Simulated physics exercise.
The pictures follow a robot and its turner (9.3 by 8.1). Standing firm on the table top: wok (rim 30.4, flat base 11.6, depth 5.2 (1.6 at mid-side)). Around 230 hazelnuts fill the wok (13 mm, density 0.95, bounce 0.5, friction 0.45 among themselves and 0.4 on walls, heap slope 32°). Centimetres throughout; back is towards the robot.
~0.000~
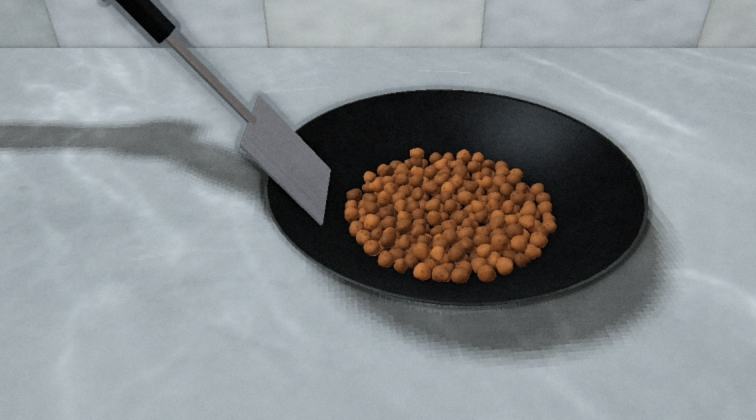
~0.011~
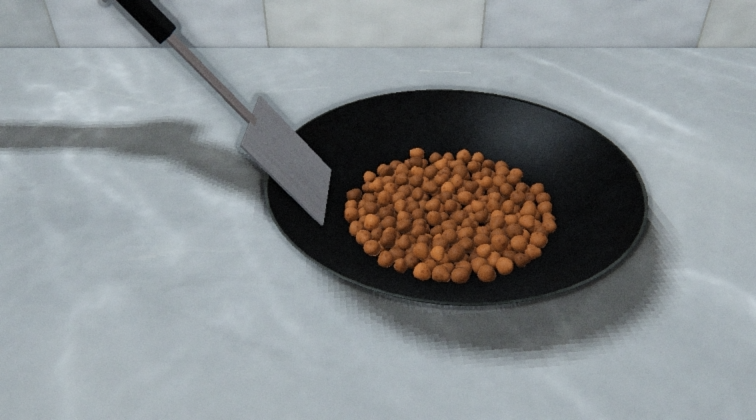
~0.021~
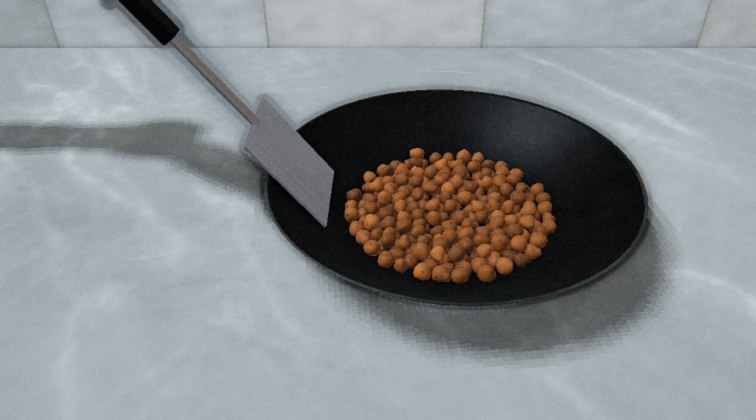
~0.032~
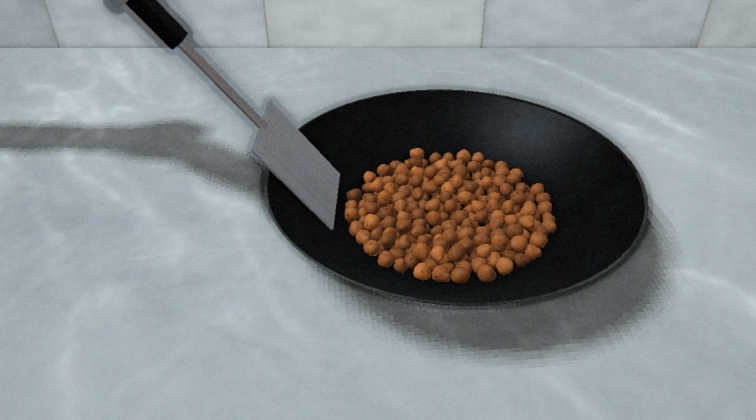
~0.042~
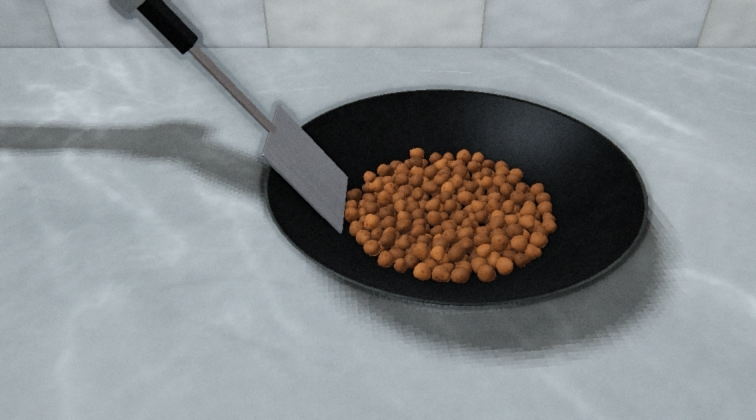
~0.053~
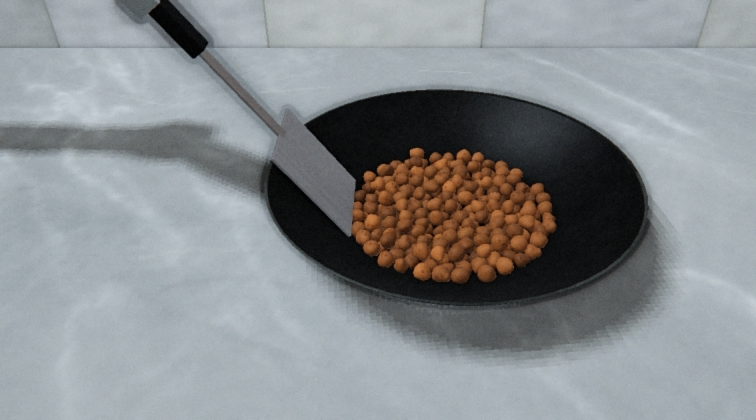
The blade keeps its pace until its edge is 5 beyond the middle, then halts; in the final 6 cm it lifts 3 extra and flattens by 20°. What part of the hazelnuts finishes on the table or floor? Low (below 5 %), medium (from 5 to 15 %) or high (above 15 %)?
Share on the table or floor: Low (below 5 %).
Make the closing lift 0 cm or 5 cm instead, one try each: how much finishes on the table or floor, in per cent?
Some 0 and 0 per cent.
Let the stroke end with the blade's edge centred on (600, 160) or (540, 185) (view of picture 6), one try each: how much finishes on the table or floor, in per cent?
Some 30 and 0 per cent.
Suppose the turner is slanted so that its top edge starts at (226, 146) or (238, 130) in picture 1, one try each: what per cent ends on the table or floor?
About 0 and 0 per cent.
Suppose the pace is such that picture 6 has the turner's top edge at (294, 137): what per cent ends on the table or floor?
Some 5 per cent.
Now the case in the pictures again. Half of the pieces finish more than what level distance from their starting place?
Some 4 cm.
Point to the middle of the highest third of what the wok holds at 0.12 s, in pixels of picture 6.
Around (484, 205).
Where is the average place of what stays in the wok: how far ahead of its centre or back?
About 4.5 cm ahead.
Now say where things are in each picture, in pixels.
The first picture shows the turner top edge at (250, 119), sloping 53°; upper third of the load around (447, 206), from x 350 to 550, top at y 155; 230 in the wok.
The second picture shows the turner top edge at (251, 119), sloping 53°; upper third of the load around (447, 206), from x 350 to 550, top at y 155.
The third picture shows the turner top edge at (254, 121), sloping 53°; upper third of the load around (447, 206), from x 350 to 550, top at y 155.
The fourth picture shows the turner top edge at (261, 124), sloping 53°; upper third of the load around (447, 206), from x 350 to 550, top at y 155.
The fifth picture shows the turner top edge at (270, 128), sloping 53°; upper third of the load around (447, 206), from x 350 to 550, top at y 155.
The sixth picture shows the turner top edge at (280, 132), sloping 53°; upper third of the load around (444, 206), from x 360 to 550, top at y 155; 230 in the wok.
After 0.12 s, sloping 53°, highest piece 4 above the table; 230 in the wok.
After 0.19 s, sloping 46°, highest piece 5 above the table; 230 in the wok.
After 0.43 s, sloping 33°, highest piece 5 above the table; 230 in the wok.
After 1.48 s, sloping 33°, highest piece 5 above the table; 230 in the wok.
In the end, 230 in the wok. That is 0 % on the table or floor.
